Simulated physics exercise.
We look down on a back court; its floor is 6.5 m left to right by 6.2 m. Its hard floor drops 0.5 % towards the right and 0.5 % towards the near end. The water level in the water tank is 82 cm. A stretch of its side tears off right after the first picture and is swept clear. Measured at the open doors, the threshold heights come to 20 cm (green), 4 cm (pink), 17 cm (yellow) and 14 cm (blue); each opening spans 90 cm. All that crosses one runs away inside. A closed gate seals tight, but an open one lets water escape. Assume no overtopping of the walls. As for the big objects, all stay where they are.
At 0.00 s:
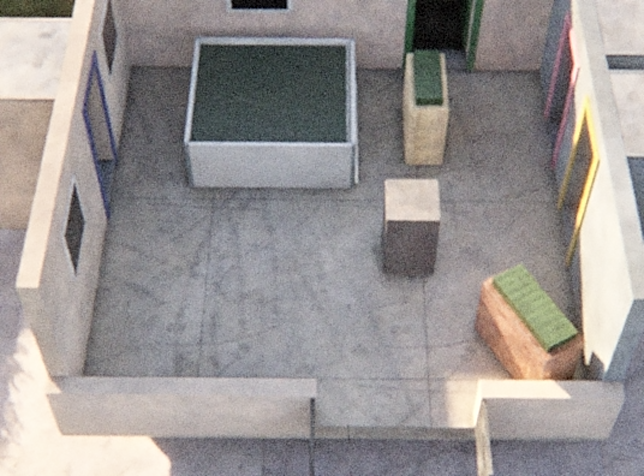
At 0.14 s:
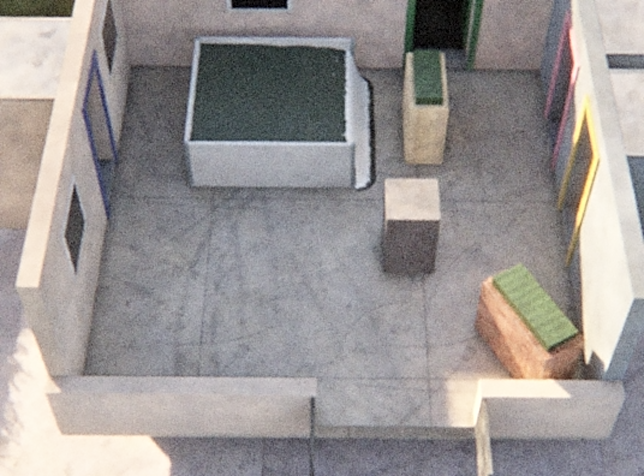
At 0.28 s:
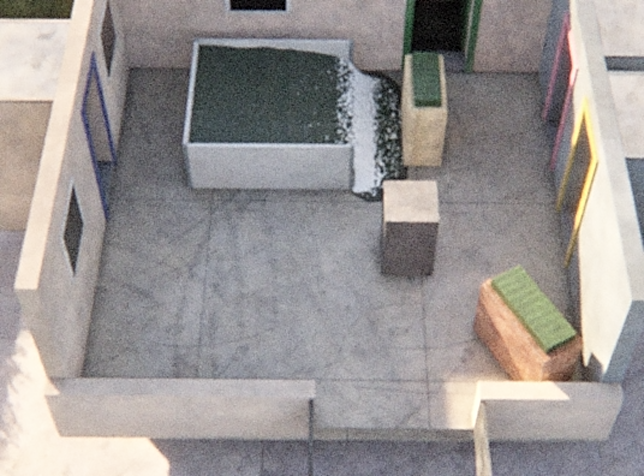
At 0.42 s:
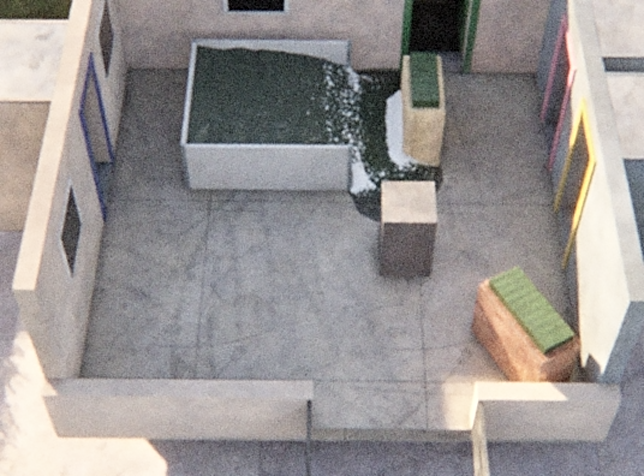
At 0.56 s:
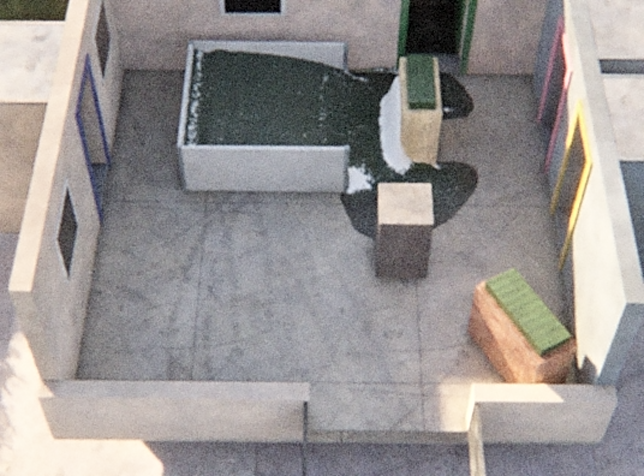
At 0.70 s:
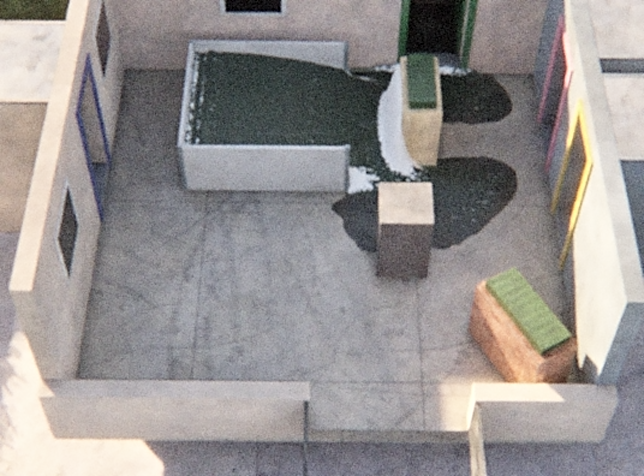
The clip opens on a walled court seen from above, with a full, still tank of dark green water near the back wall. The tank's right side gives way and water pours out, foaming against a tall green-topped block, then parts around it and spreads rightward in two dark lobes across the floor.
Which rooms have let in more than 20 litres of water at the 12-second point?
The room behind the green door is above 20 litres; the room behind the pink door is above 20 litres; the room behind the yellow door is above 20 litres; the room behind the blue door is at or below 20 litres.
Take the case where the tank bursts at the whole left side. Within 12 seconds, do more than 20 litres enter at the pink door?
Then the pink door ends up out of bounds.
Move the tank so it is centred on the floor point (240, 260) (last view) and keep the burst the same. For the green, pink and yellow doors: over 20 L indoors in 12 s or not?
Well, green ends up inside the mark, pink ends up beyond the mark and yellow ends up beyond the mark.
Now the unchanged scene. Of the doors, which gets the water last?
The final one is the blue door.
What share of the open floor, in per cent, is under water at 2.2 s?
Covered: Roughly 45 %.
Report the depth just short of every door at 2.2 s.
Green 27 cm, pink 15 cm, yellow 34 cm, blue 0 cm.
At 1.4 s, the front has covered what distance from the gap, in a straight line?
I'd put it close to 4.2 m.
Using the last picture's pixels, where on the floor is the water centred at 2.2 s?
At roughly (375, 153).
After 1.4 s water covers 30 % of the floor and is deepest (60 cm) near (387, 141); green door 32 cm at the sill, 24 L in, pink door 10 cm at the sill, 2 L in, yellow door 24 cm at the sill, 4 L in, blue door not reached.
After 2.2 s water covers 45 % of the floor and is deepest (47 cm) near (521, 92); green door 27 cm at the sill, 67 L in, pink door 15 cm at the sill, 26 L in, yellow door 34 cm at the sill, 33 L in, blue door not reached.
After 3.5 s water covers 65 % of the floor and is deepest (51 cm) near (566, 321); green door 16 cm at the sill, 84 L in, pink door 14 cm at the sill, 103 L in, yellow door 17 cm at the sill, 119 L in, blue door not reached.
After 7.0 s water covers 95 % of the floor and is deepest (24 cm) near (72, 409); green door 10 cm at the sill, 85 L in, pink door 13 cm at the sill, 205 L in, yellow door 18 cm at the sill, 179 L in, blue door 2 cm at the sill, 0 L in.
After 12.0 s water covers 100 % of the floor and is deepest (14 cm) near (215, 73); green door 7 cm at the sill, 85 L in, pink door 6 cm at the sill, 312 L in, yellow door 11 cm at the sill, 181 L in, blue door 7 cm at the sill, 0 L in.
